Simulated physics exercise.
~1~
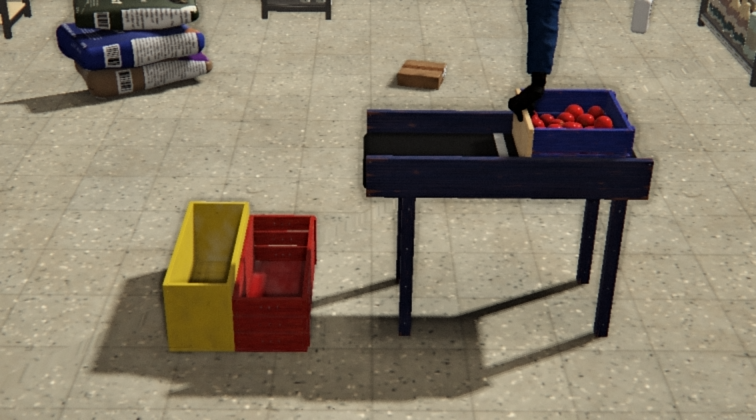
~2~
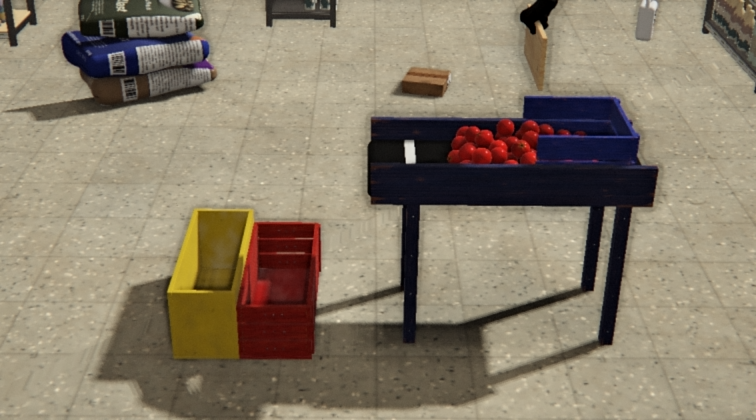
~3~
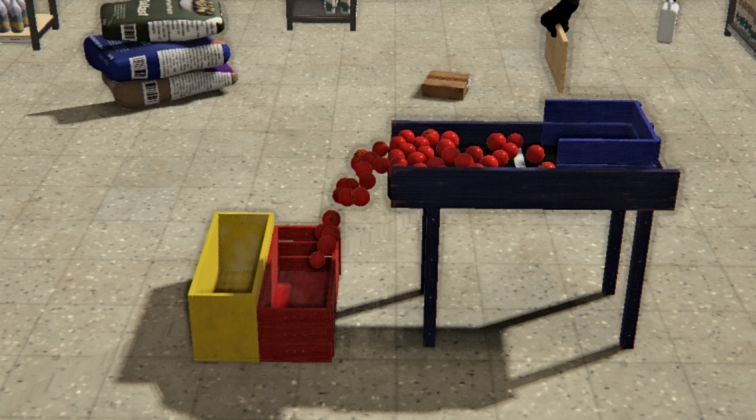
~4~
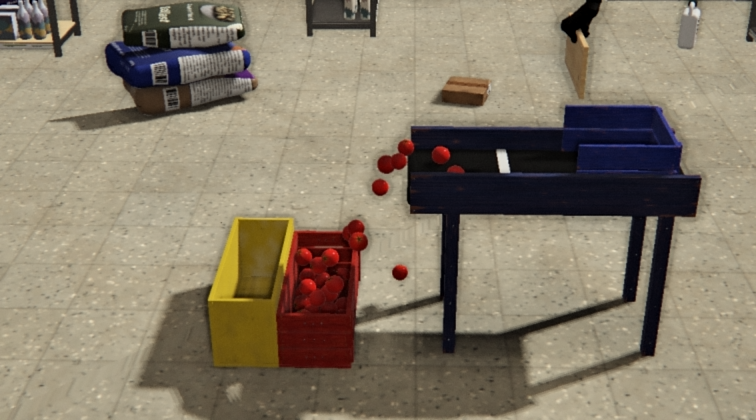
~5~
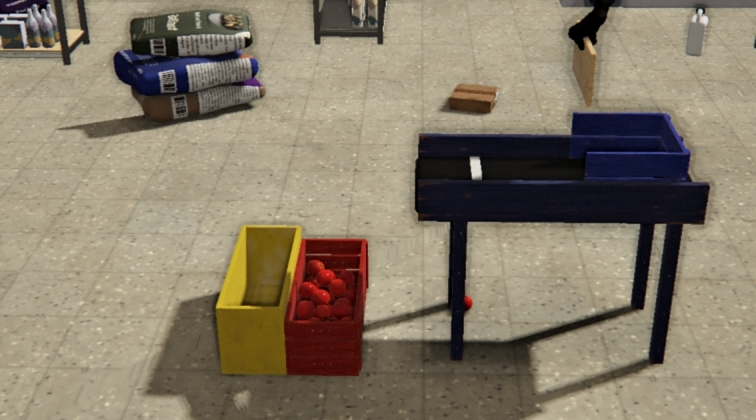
Red balls held in a blue pen spill left along a dark belt once a gloved hand lifts the gate, then drop off its end toward a red tote beside a yellow bin; nearly all settle in the tote, while one lies on the floor beneath the belt.
